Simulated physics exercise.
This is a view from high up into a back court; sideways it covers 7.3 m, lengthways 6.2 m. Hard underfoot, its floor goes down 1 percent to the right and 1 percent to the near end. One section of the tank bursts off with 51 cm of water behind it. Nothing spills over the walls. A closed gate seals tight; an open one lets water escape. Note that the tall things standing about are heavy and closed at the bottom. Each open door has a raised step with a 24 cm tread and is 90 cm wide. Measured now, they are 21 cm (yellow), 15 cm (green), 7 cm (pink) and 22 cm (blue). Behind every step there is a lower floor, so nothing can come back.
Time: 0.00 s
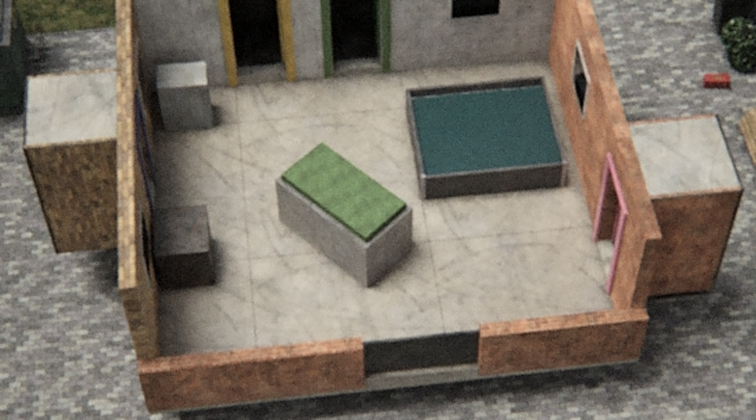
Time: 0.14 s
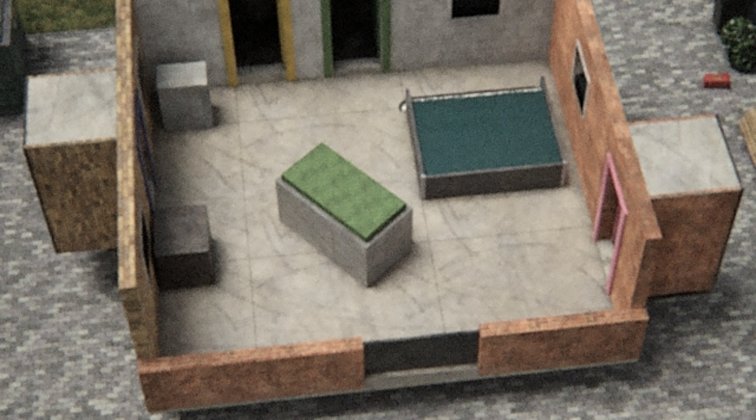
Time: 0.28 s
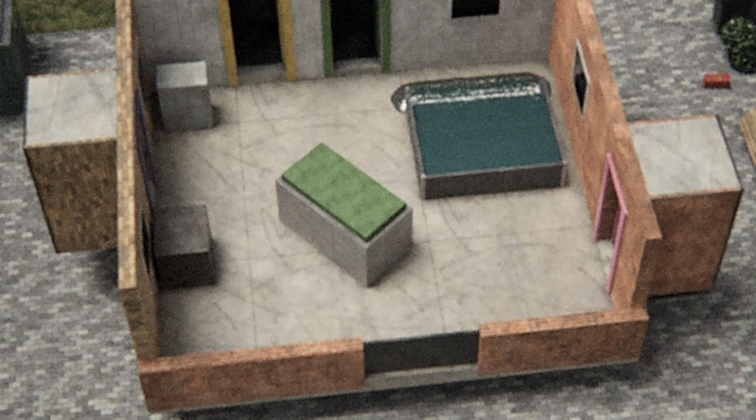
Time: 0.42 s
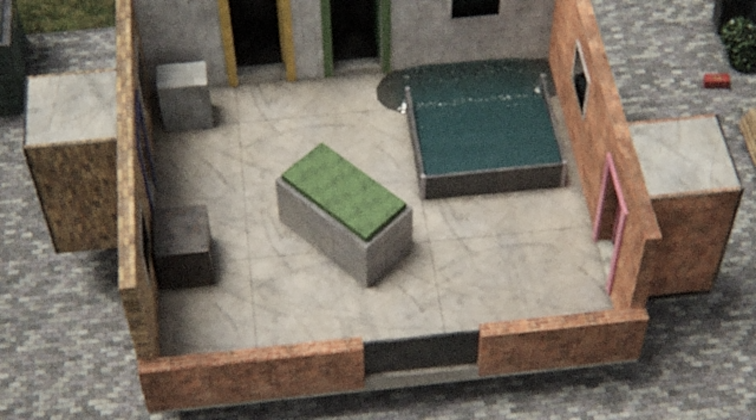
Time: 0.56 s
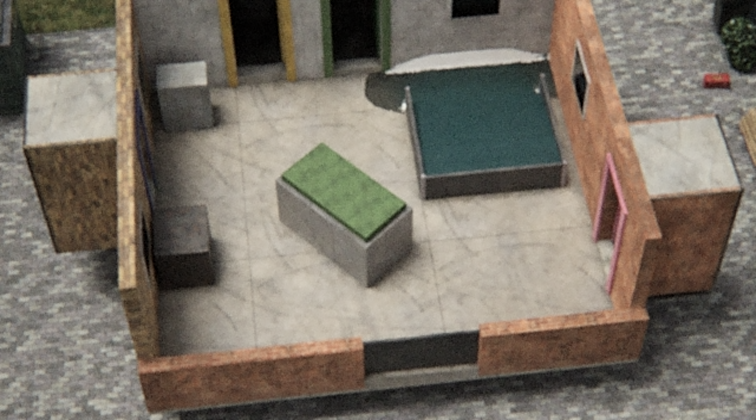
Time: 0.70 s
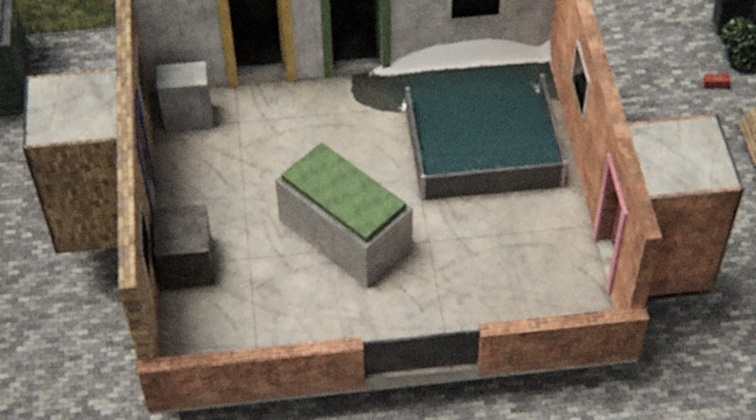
Water spilling from the far side of a teal tank, spreading behind it and leftward across the pale floor toward a green-framed doorway.
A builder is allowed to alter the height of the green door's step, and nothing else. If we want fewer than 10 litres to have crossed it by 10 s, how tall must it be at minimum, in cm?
It needs to be roughly 11.5 cm tall.
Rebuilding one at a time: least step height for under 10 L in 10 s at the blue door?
Blue - roughly 10.0 cm.
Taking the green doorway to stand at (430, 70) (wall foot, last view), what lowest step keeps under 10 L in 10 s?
You'd want it roughly 33 cm high.
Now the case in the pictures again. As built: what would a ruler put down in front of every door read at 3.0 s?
Depths in cm: Yellow 5, green 13, pink 5, blue 0.
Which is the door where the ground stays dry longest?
Door: Blue.
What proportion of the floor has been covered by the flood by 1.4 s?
Approximately 10 % of it.
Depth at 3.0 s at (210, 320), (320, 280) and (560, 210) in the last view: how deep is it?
About 0, 0 and 3 cm.
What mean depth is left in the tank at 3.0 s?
It averages near 21 cm.
After 1.4 s water covers 10 % of the floor, deepest (47 cm) near (544, 60); 13 cm at the green door, 0 litres in over its 15 cm step.
After 3.0 s water covers 40 % of the floor, deepest (26 cm) near (548, 75); 13 cm at the green door, 2 litres in over its 15 cm step.
After 10.0 s water covers 90 % of the floor, deepest (12 cm) near (483, 354); 5 cm at the green door, 2 litres in over its 15 cm step.
At the green door as built, the water arrived by 0.8 s and peaked near 16 cm at 2.0 s.
Run again over the same 10 s with other heights there, 25 litres in over 9 cm, 7 litres over 12.5 cm. The limit of 10 litres is kept from about 11.5 cm up.
